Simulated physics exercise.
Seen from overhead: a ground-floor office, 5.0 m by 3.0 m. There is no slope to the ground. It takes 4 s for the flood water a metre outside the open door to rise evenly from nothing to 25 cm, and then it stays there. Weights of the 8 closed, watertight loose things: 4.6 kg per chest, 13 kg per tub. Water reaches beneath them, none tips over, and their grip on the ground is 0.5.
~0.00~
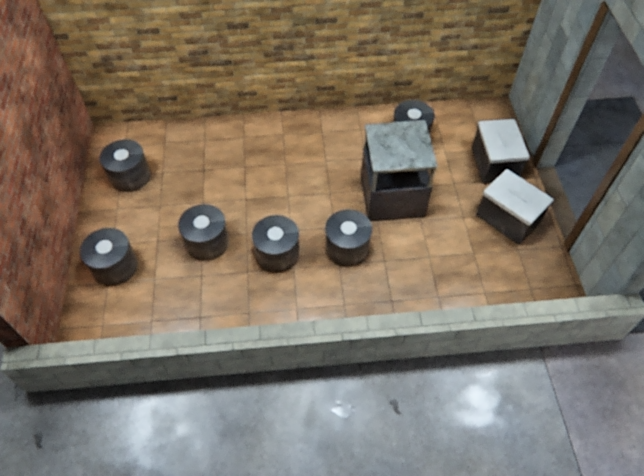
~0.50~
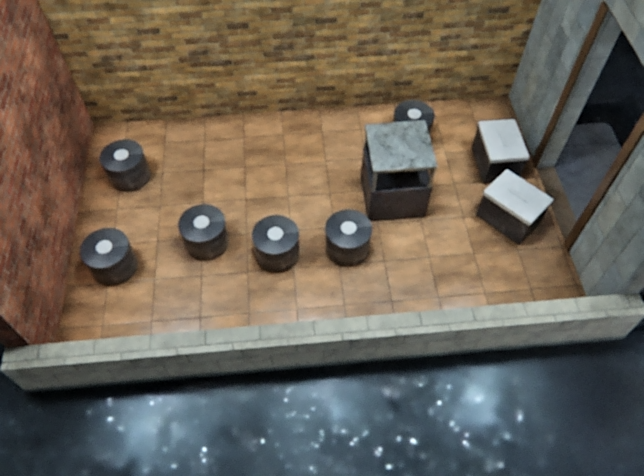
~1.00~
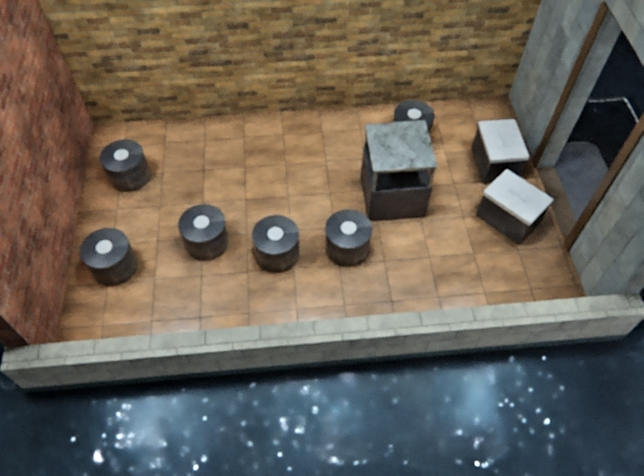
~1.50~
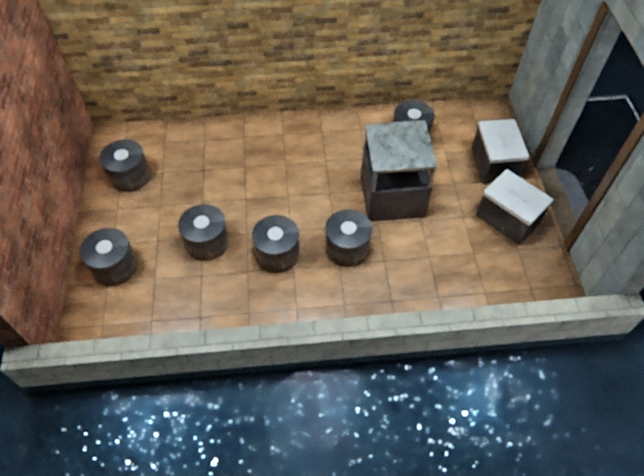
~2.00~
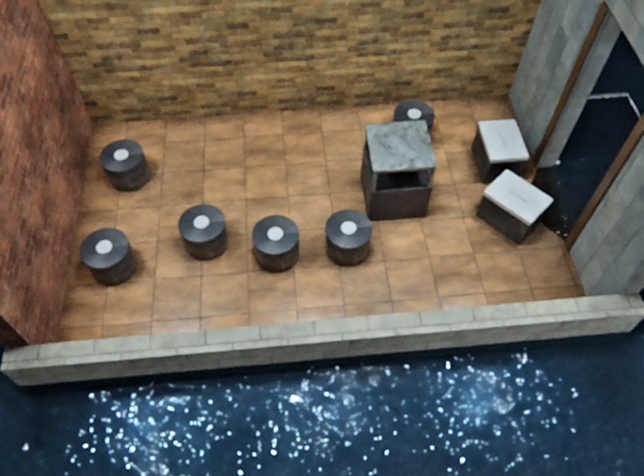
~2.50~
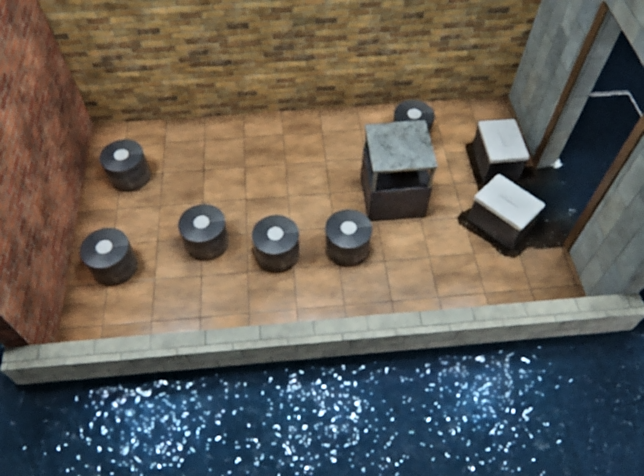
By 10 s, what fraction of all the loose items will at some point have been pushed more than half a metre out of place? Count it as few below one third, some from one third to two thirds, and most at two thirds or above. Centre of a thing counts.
Some.
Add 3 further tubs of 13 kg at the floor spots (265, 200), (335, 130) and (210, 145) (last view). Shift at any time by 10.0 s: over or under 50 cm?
In the same order as the question: Not as far, farther, not as far.
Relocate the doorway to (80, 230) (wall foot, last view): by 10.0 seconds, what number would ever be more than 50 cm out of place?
Count: 7.
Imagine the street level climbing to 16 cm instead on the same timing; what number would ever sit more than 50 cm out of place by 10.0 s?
Then 2.
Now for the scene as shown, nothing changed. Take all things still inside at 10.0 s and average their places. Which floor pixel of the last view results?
It works out to somewhere near (252, 199) on the floor.
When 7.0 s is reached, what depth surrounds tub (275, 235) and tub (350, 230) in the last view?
Around 3 cm and 5 cm.
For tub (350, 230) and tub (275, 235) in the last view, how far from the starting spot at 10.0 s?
The first is 40 cm from its start, the second 10 cm.
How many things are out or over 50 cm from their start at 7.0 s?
By then the count is 2.
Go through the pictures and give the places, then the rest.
The first picture shows a chest at (519, 195) rests on the ground; a tub at (414, 114), on the bottom; 0.0 m2 under water; 0 of 8 have shifted.
The second picture shows a chest at (519, 195) rests on the ground; a tub at (414, 114), on the bottom; water covers 0.0 m2; 0 of 8 have shifted.
The third picture shows a chest at (519, 195) rests on the ground; a tub at (414, 114) rests on the ground; 0.0 m2 under water; 0 of 8 have shifted.
The fourth picture shows a chest at (519, 195) rests on the ground; a tub at (414, 114), on the bottom; water covers 0.0 m2; 0 of 8 have shifted.
The fifth picture shows a chest at (519, 195) rests on the ground; a tub at (414, 114), on the bottom; water covers 0.1 m2; 0 of 8 have shifted.
The sixth picture shows a chest at (510, 200) rests on the ground, 12 cm from its start; a tub at (414, 114), on the bottom; 0.5 m2 under water; 1 of 8 have shifted.
After 3.5 s 1 of 8 are over 50 cm from their spots; 0 afloat.
After 4.5 s 2 of 8 are over 50 cm from their spots; 1 afloat.
After 7.0 s 2 of 8 are over 50 cm from their spots; 2 afloat.
After 10.0 s 5 of 8 are over 50 cm from their spots, and 5 have been at some point; 6 afloat.
